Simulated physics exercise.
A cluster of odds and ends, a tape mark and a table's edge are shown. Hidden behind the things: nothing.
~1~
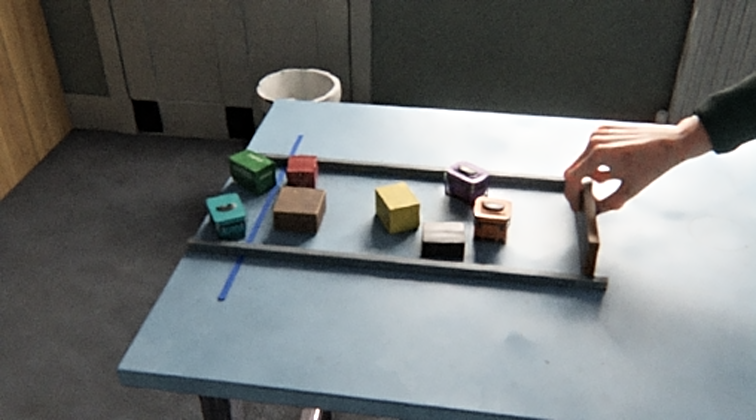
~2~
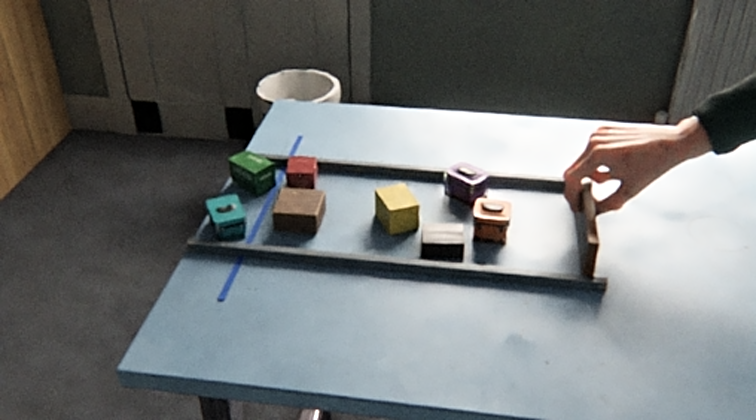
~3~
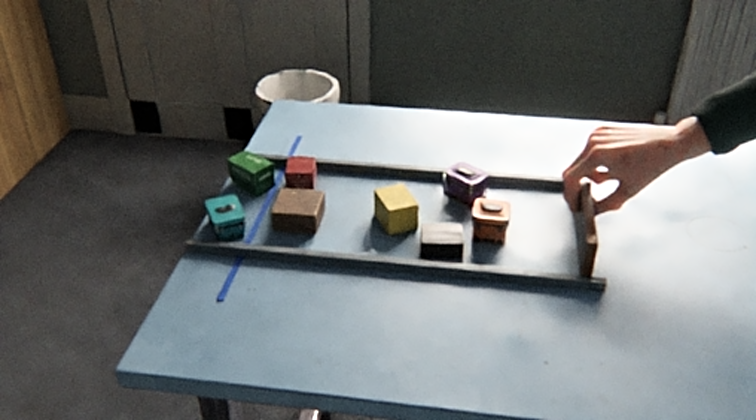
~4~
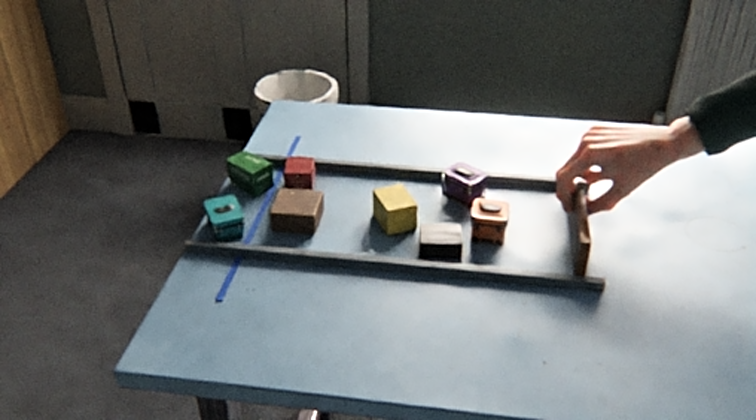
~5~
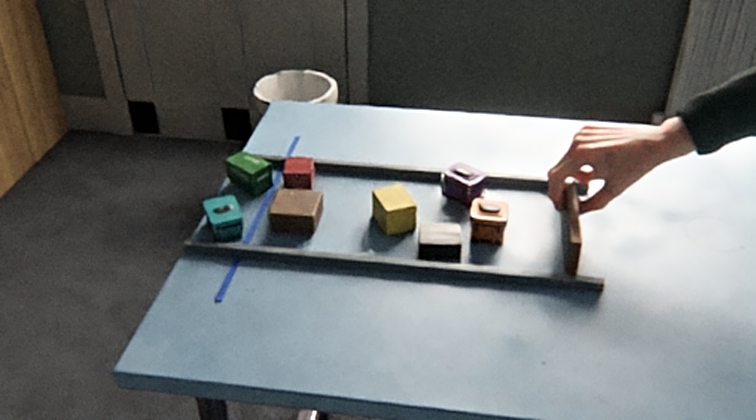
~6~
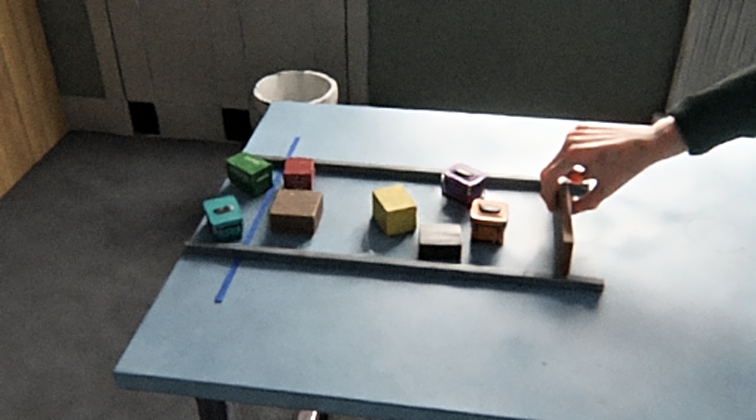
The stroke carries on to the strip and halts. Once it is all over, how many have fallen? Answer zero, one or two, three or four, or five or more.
When it is over, three or four have fallen.
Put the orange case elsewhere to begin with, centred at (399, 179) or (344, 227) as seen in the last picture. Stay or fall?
Place by place, it remains up; drops off.
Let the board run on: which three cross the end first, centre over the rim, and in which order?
Sequence, earliest first: The turquoise case; the green box; the brown block.
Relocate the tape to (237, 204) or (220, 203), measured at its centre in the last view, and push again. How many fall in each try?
Floor count: 5; 8.
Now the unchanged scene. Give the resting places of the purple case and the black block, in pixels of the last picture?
Purple case at (255, 174), black block at (232, 231).
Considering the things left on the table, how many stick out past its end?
In total, 2 of them.
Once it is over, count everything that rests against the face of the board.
The number is 3.
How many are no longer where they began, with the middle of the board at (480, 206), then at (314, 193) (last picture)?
The count reaches 3 first and 8 second.
Soon after, none off yet; turquoise case at rest near (224, 220); green box at rest near (250, 174); red box at rest near (300, 176).
After that, none off yet; turquoise case moving near (218, 220); green box at rest near (250, 174); red box at rest near (300, 176).
In the end, the number that fall off is three or four; gone, brown block, green box and turquoise case.
